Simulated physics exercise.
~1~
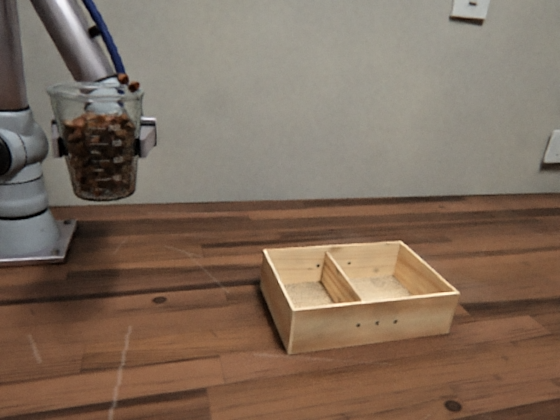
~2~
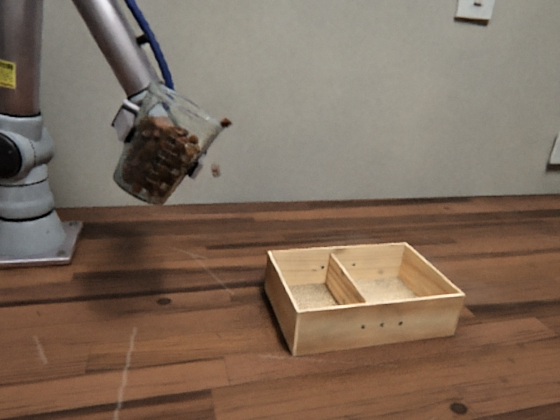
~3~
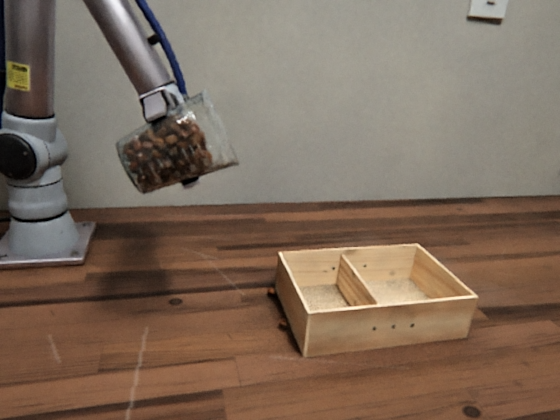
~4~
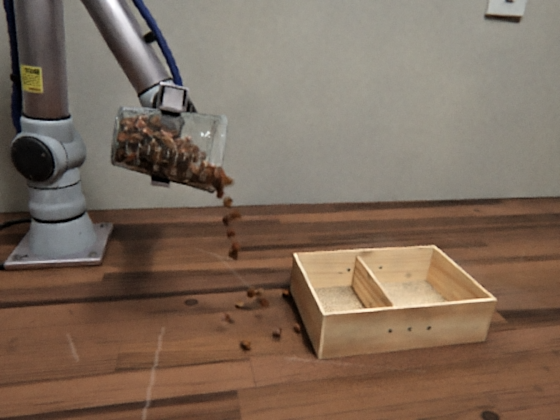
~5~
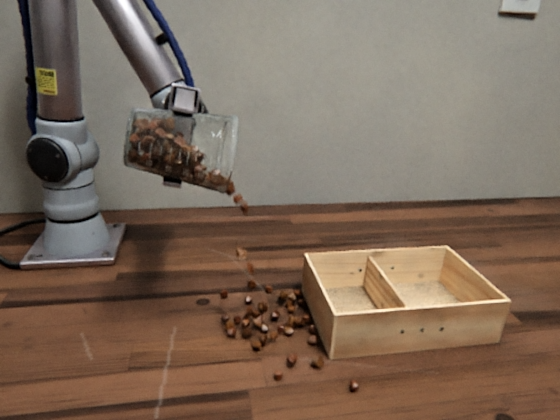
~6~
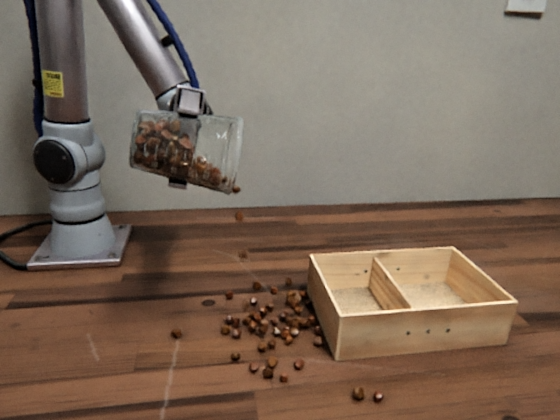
A grey robot arm with a blue cable stands at the left of a brown wooden table, seen from the front and slightly above against a plain pale wall. It grips a clear beaker of brown pellets, while a light wooden box with a dividing wall sits to the right. The arm tips the beaker rightward, and a couple of pellets hop out early. Once the beaker lies on its side, pellets stream from its rim, missing the box and scattering on the table to its left. The stream stops with many pellets on the table, the box empty and the beaker still holding plenty.
